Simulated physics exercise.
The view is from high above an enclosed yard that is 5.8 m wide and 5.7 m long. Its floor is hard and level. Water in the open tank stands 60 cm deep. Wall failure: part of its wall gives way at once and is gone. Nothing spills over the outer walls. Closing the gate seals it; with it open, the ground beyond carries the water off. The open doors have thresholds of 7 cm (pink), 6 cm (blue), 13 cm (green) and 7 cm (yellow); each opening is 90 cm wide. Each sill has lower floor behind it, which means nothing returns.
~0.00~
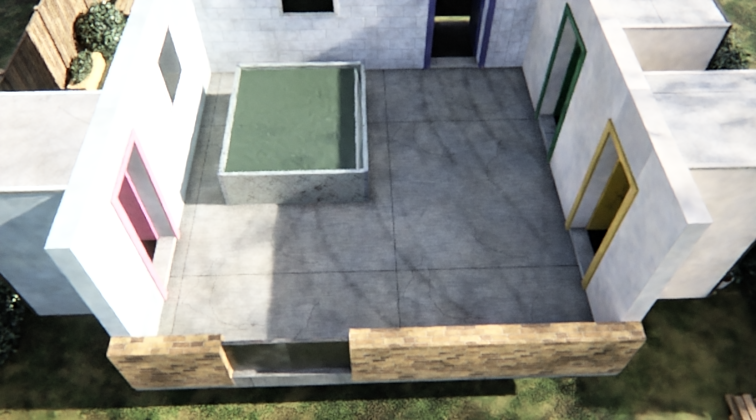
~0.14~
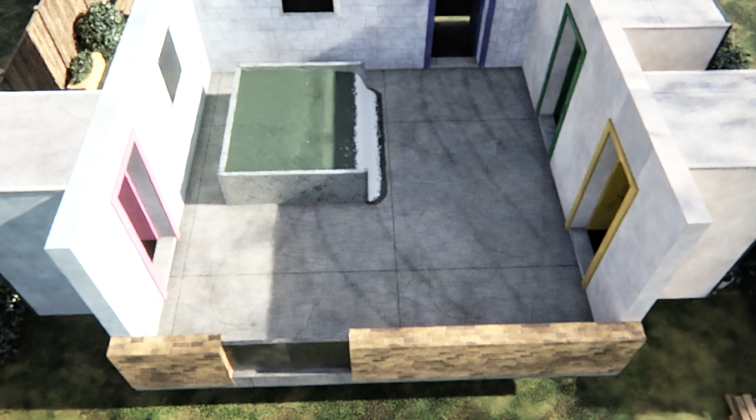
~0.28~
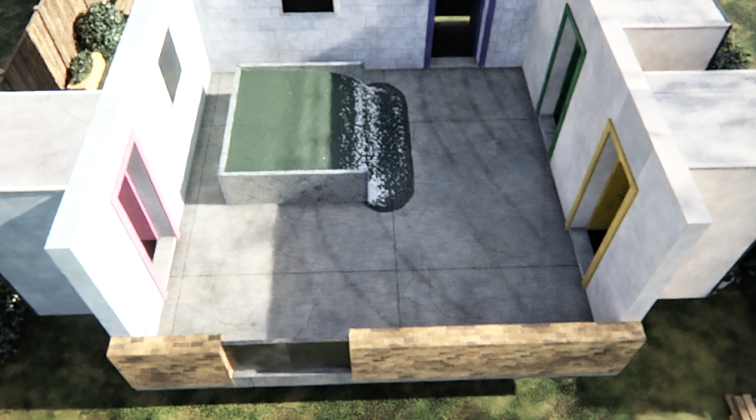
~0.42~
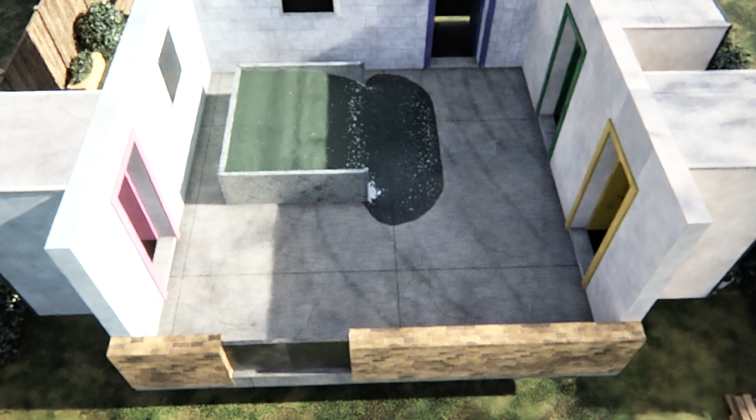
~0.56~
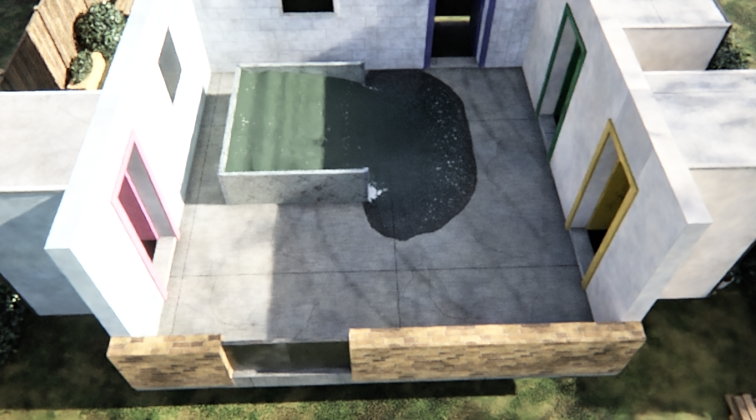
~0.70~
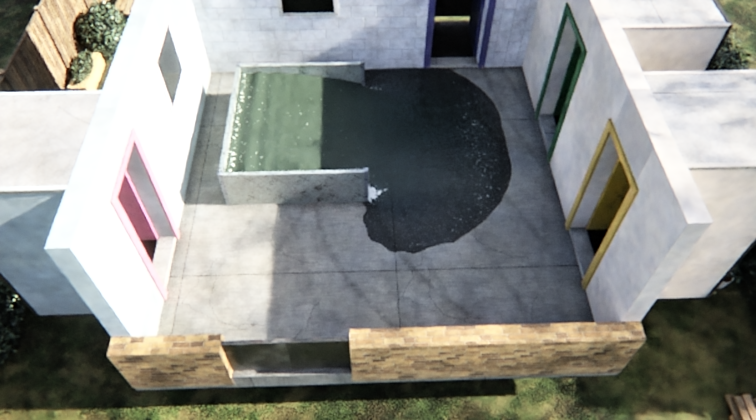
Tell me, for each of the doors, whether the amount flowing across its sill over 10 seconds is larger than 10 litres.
In order: The pink door is going to top the limit, the blue door is going to top the limit, the green door is going to top the limit, the yellow door is going to top the limit.
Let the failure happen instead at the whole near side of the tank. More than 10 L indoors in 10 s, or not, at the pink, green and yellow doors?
Note: Pink beyond the mark, green short of the mark, yellow beyond the mark.
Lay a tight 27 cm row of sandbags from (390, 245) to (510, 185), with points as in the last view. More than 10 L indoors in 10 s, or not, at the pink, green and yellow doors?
Result - pink: Yes, exceeded, green: Yes, exceeded, yellow: No, not exceeded.
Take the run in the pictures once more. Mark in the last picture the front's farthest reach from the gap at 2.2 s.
Point: Roughly (600, 348).
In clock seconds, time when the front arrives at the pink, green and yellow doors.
Pink = 5.5 s, green = 0.9 s, yellow = 1.5 s.
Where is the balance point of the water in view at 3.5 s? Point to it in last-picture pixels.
I'd put it close to (445, 161).
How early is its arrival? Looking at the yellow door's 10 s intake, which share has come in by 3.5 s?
Some 50 per cent by then.
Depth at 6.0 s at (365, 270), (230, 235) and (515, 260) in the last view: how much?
Spot one 3 cm, spot two 2 cm, spot three 11 cm.
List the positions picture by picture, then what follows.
The first frame shows the open tank at (298, 118) is whole and still, 60 cm deep.
In the second frame, water pours out at (363, 135) and has run 1.3 m, to a hidden place; typically 8 cm deep outside, 60 cm at the open tank's back.
In the third frame, water pours out at (363, 136) and has run 1.5 m, to (378, 86); typically 10 cm deep outside, 60 cm at the open tank's back.
In the fourth frame, the front is at (397, 79), 1.7 m from the gap at (363, 137); 3.2 m2 of floor is under water; 60 cm left at the back of the open tank.
In the fifth frame, water pours out at (363, 137) and has run 2.0 m, to (420, 74); typically 8 cm deep outside, 57 cm at the open tank's back.
In the sixth frame, the front is at (483, 97), 2.4 m from the gap at (363, 137); 7.4 m2 of floor is under water; 51 cm left at the back of the open tank.
After 1.4 s water covers 45 % of the floor and is deepest (36 cm) near (522, 70); pink door not reached, blue door 12 cm at the sill, 0 L in, green door 30 cm at the sill, 42 L in, yellow door not reached.
After 2.2 s water covers 50 % of the floor and is deepest (40 cm) near (522, 70); pink door not reached, blue door 13 cm at the sill, 16 L in, green door 35 cm at the sill, 155 L in, yellow door 16 cm at the sill, 9 L in.
After 3.5 s water covers 55 % of the floor and is deepest (28 cm) near (600, 348); pink door not reached, blue door 20 cm at the sill, 98 L in, green door 24 cm at the sill, 285 L in, yellow door 12 cm at the sill, 45 L in.
After 6.0 s water covers 90 % of the floor and is deepest (16 cm) near (518, 350); pink door 9 cm at the sill, 0 L in, blue door 11 cm at the sill, 186 L in, green door 10 cm at the sill, 315 L in, yellow door 12 cm at the sill, 68 L in.
After 10.0 s water covers 100 % of the floor and is deepest (16 cm) near (182, 216); pink door 11 cm at the sill, 39 L in, blue door 5 cm at the sill, 199 L in, green door 6 cm at the sill, 315 L in, yellow door 7 cm at the sill, 95 L in.
